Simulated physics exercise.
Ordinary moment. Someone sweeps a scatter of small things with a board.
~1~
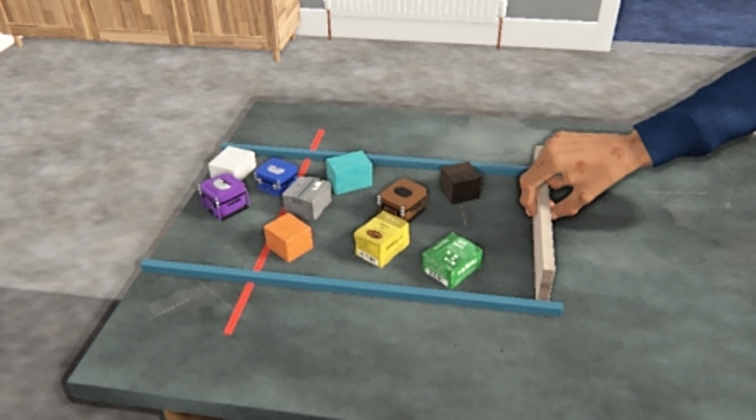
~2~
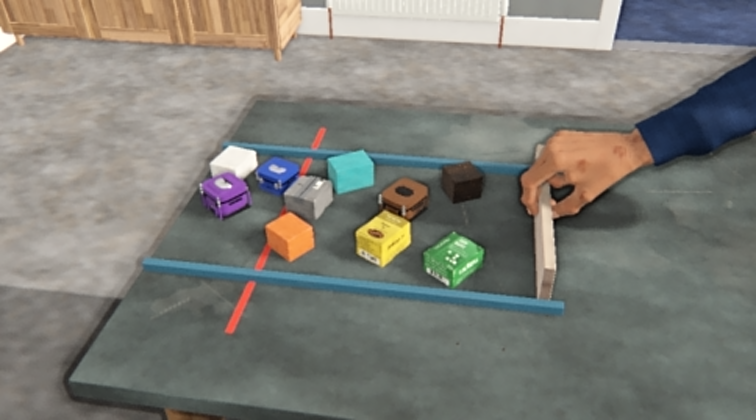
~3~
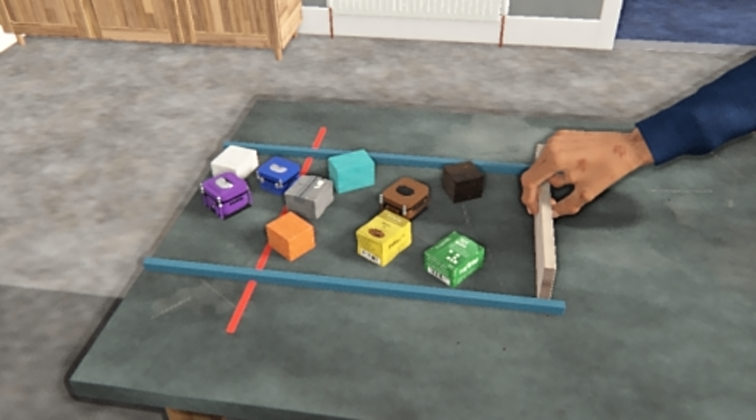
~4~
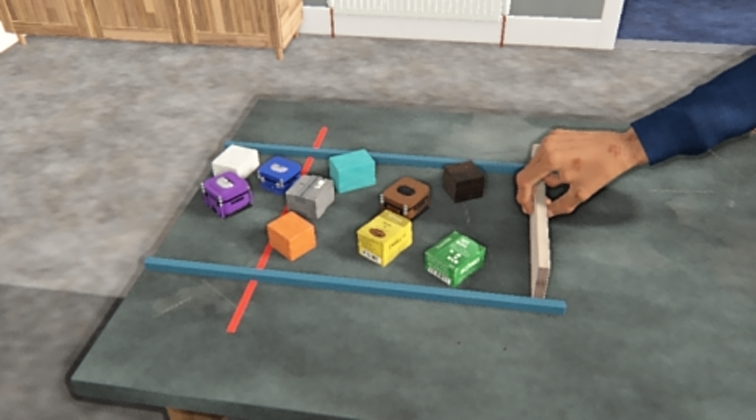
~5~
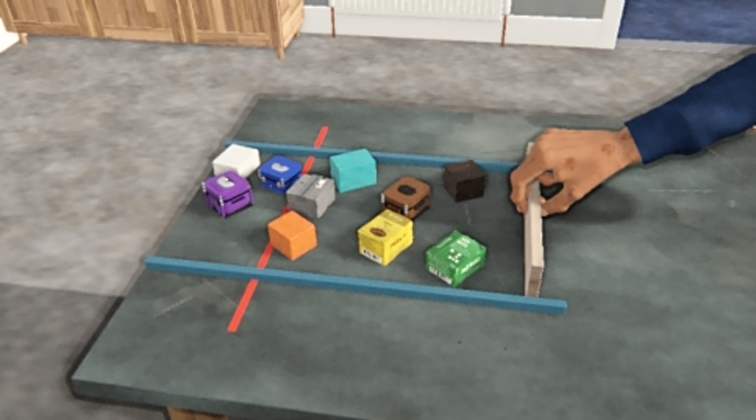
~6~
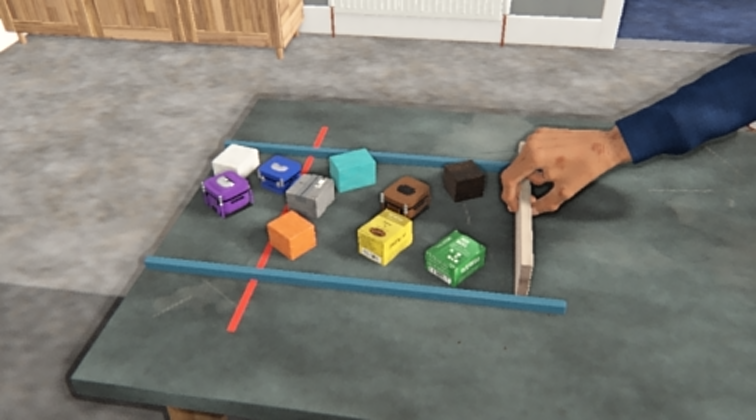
On a dark tabletop between two blue strips, small colourful boxes and blocks lie scattered, some near a red line of tape at the left. A hand at the right holds an upright board, nearly still at first, then slides it slightly left, while the objects stay in place without being touched.
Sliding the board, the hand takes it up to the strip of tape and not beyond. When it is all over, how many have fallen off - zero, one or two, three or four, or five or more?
Nothing spills over.
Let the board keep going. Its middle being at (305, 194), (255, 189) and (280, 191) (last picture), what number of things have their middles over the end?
0, 3 and 1.
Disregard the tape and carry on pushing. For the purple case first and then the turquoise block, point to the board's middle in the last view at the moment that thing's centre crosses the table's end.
The middle is at (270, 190) when it's the purple case, and at (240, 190) when it's the turquoise block.
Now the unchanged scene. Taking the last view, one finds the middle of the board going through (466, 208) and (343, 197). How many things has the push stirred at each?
Answer - first 2, then 8.
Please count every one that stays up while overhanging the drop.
In total, 2 of them.
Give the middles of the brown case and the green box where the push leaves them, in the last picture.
Roughly at (274, 193) and at (245, 248), in that order.
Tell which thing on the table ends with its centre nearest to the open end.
That would be the white block, which ends nearest.
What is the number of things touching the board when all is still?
4 of them.
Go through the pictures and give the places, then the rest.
White block (233, 165); purple case (224, 196); blue case (277, 178); board (541, 217); tape (284, 211), in the first picture.
Purple case (226, 195); board (543, 216), in the second picture.
Blue case (279, 177); brown case (405, 201), in the third picture.
White block (236, 164); grey box (311, 196), in the fourth picture.
Purple case (228, 194); green box (455, 258), in the fifth picture.
White block (236, 163); purple case (228, 194); blue case (281, 176); board (523, 213); tape (287, 209), in the sixth picture.
Soon after, none off yet; white block at rest near (236, 163); purple case at rest near (228, 194); blue case at rest near (281, 176).
Then, none off yet; white block moving near (227, 162); purple case at rest near (226, 195); blue case moved about its own width near (247, 175).
At rest, the number that fall off is zero.
